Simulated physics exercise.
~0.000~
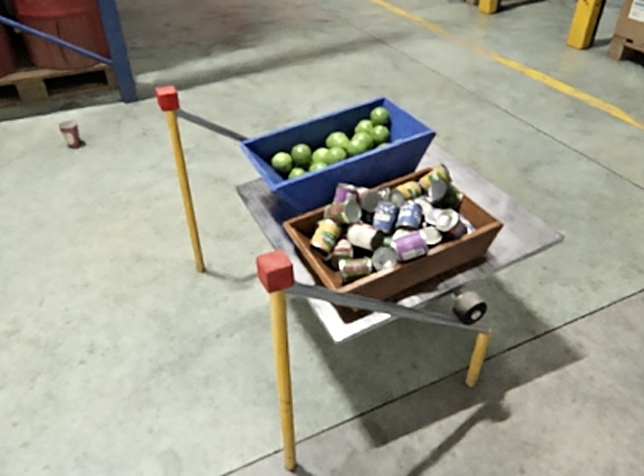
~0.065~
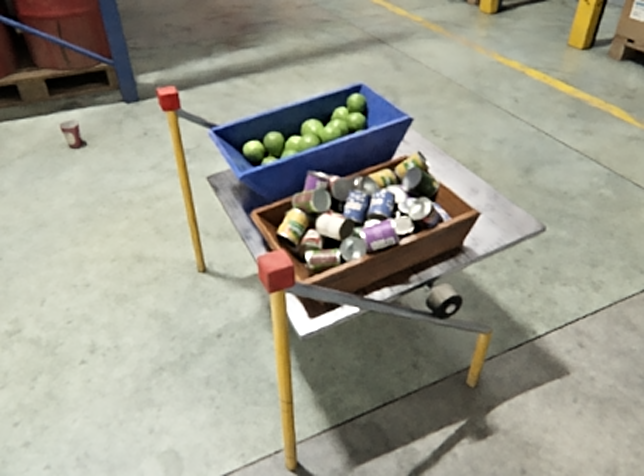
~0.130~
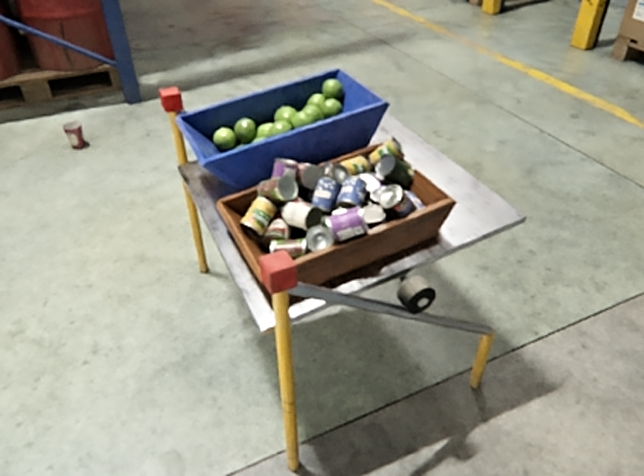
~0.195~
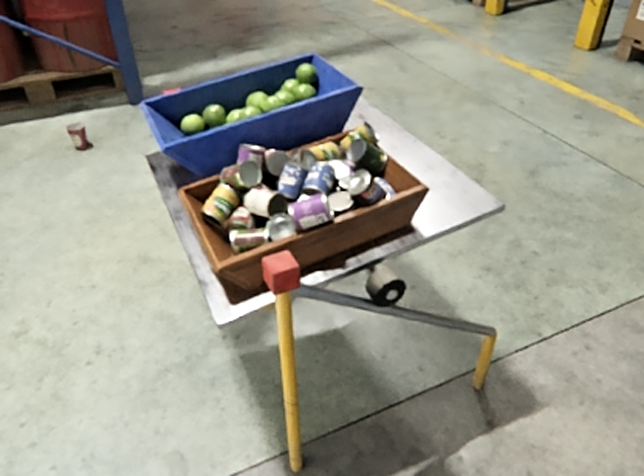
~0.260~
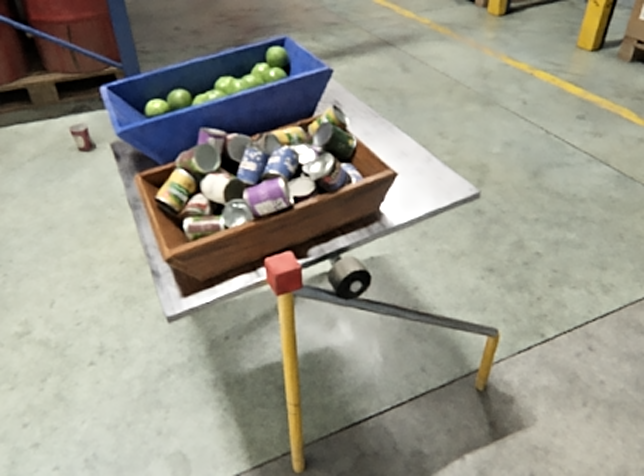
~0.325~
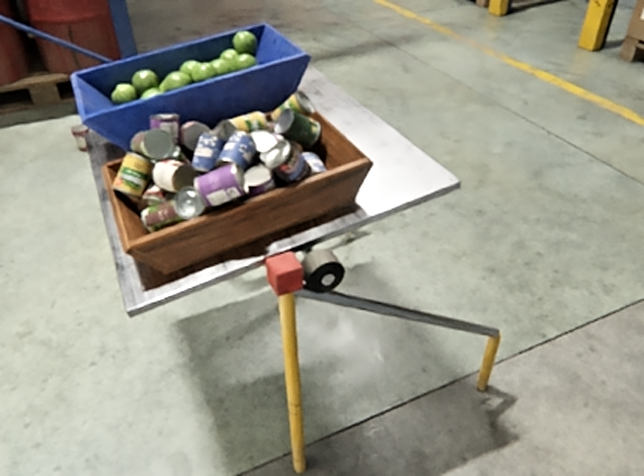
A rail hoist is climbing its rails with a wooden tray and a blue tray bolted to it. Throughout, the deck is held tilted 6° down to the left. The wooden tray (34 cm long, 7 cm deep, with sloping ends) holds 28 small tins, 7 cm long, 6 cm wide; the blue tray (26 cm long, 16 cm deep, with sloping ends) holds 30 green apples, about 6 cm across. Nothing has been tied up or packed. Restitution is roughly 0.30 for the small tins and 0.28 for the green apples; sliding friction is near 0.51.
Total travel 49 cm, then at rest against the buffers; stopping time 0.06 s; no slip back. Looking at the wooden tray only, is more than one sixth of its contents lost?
Yes, over a sixth is lost.
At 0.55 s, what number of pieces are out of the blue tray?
Blue tray: Roughly 0 out by then.
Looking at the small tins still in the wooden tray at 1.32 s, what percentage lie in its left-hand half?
Near 80 per cent.
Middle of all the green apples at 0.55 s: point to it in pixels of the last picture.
Centre approx. at (150, 99).
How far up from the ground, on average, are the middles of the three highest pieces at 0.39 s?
82 cm.
After 0.39 s, wooden tray 27 in, 1 out and blue tray 30 in, 0 out.
After 0.55 s, wooden tray 22 in, 6 out and blue tray 30 in, 0 out.
After 0.77 s, wooden tray 21 in, 7 out and blue tray 28 in, 2 out.
When it is over (at 1.32 s), wooden tray 21 in, 7 out and blue tray 28 in, 2 out. Asked share, 7 of 28, 25 per cent.
